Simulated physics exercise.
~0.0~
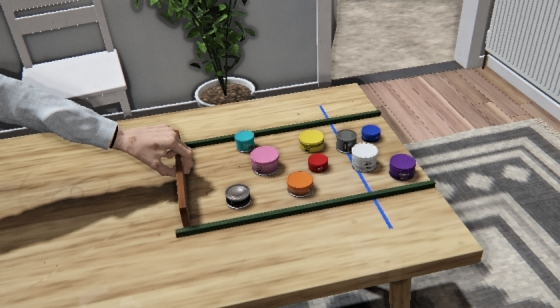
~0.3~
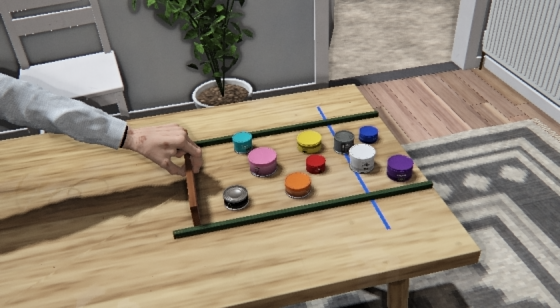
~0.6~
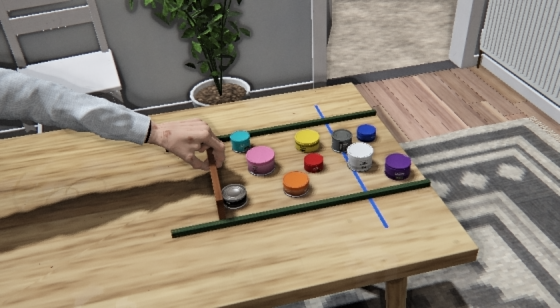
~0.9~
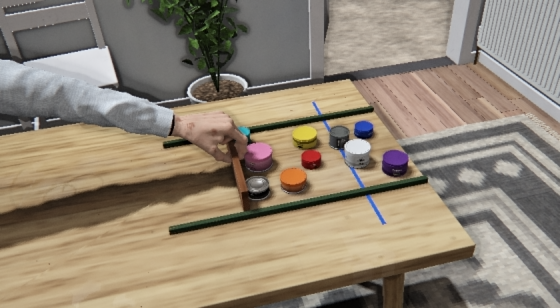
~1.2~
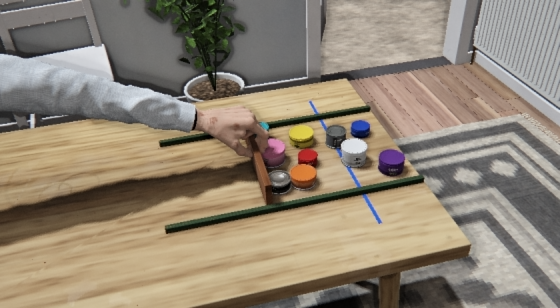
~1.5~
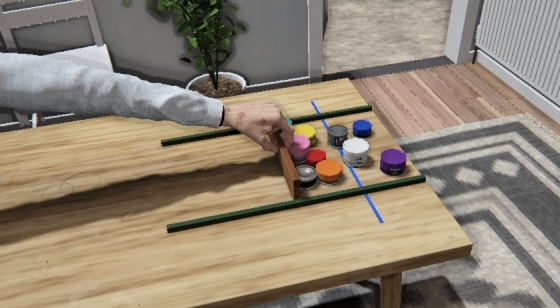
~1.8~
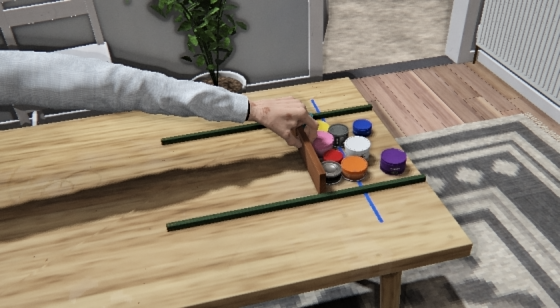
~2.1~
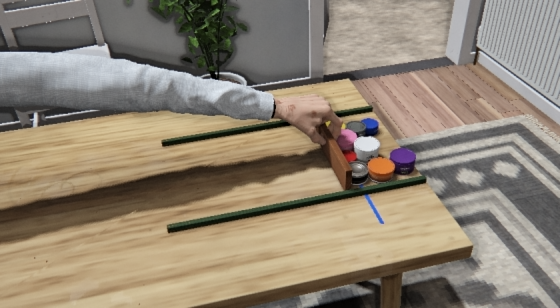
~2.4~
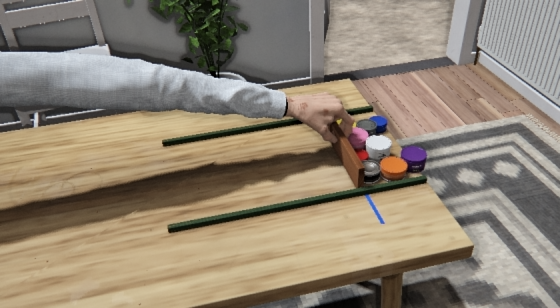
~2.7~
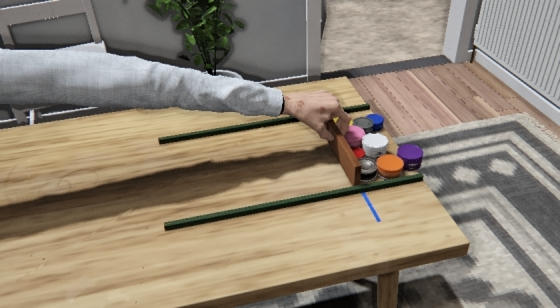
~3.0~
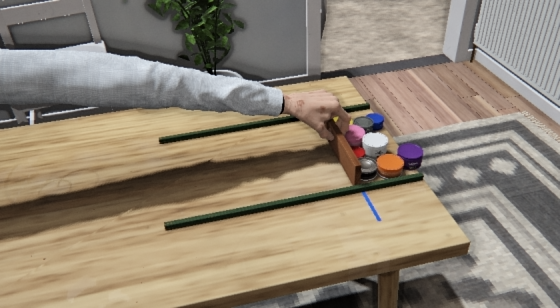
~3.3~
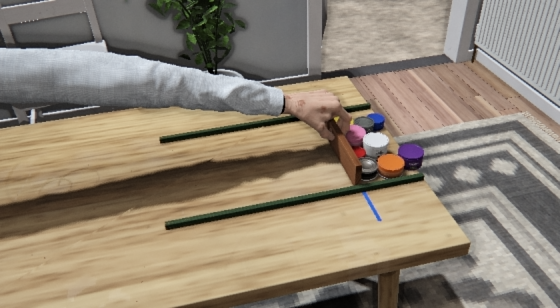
A hand slides an upright board rightward, bunching colourful pots near the table's end without any falling.
